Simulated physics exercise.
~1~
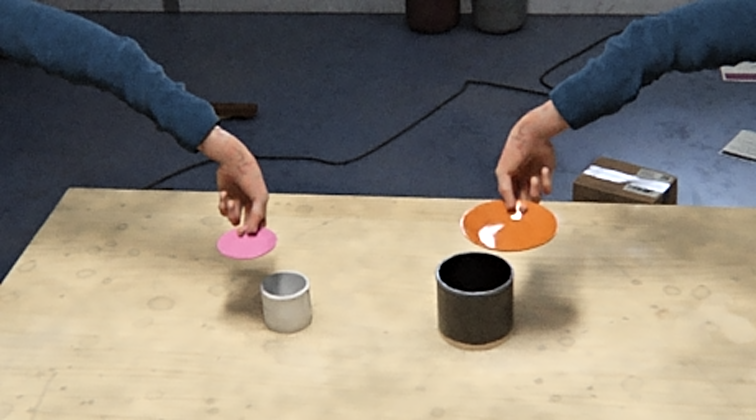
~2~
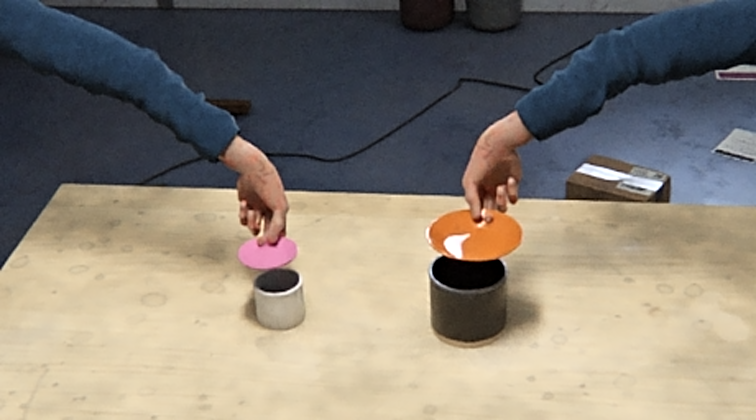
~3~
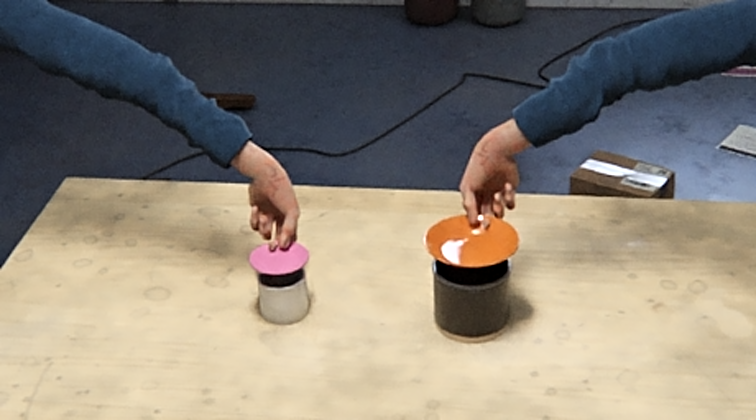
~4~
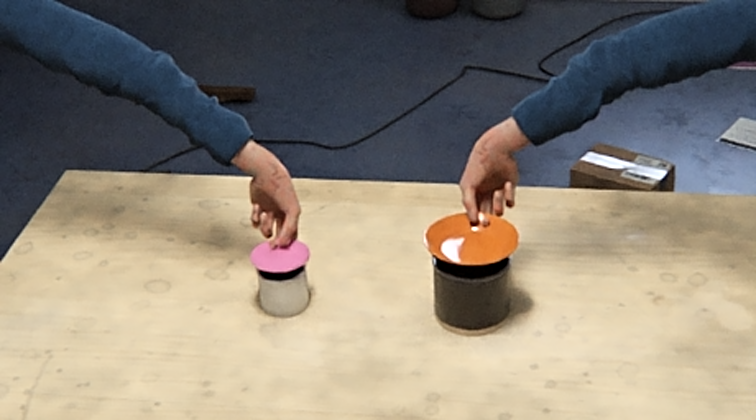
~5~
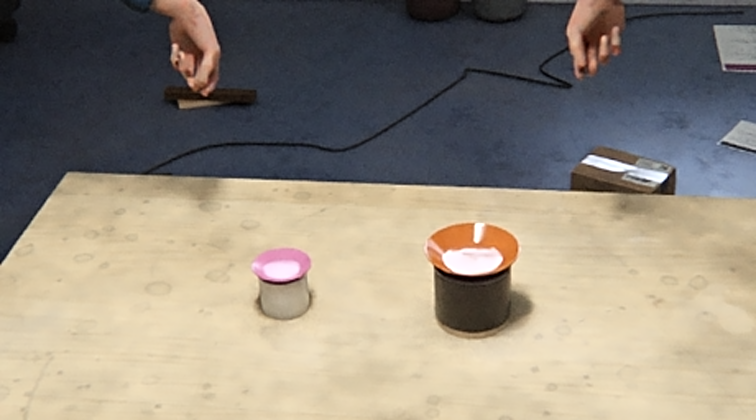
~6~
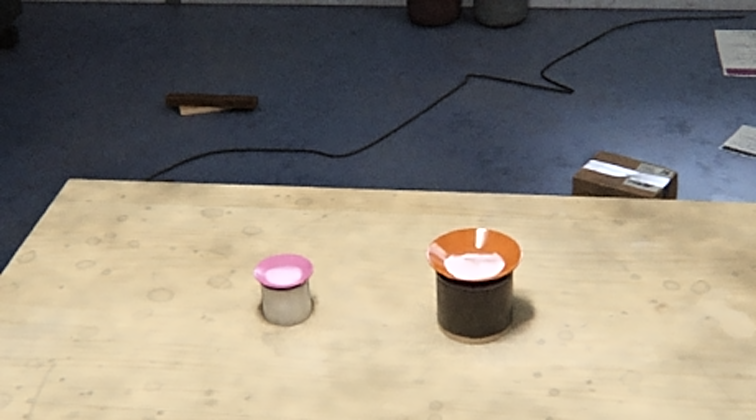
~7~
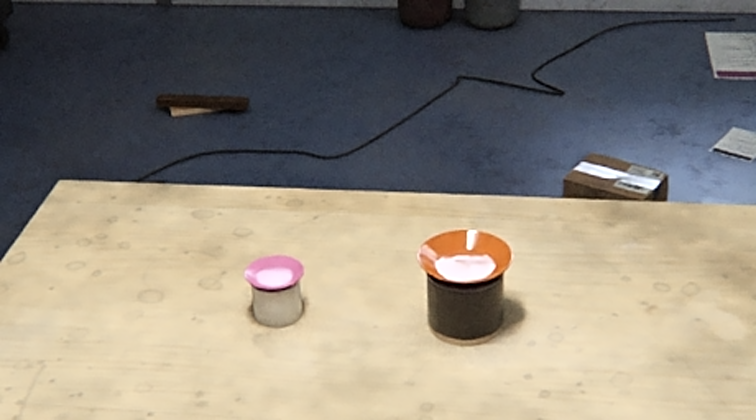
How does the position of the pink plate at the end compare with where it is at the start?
At the start, the pink plate is held by a hand above the small grey beaker, slightly to its left. At the end, it is a little lower and farther right, resting on the beaker's rim with no hand holding it.
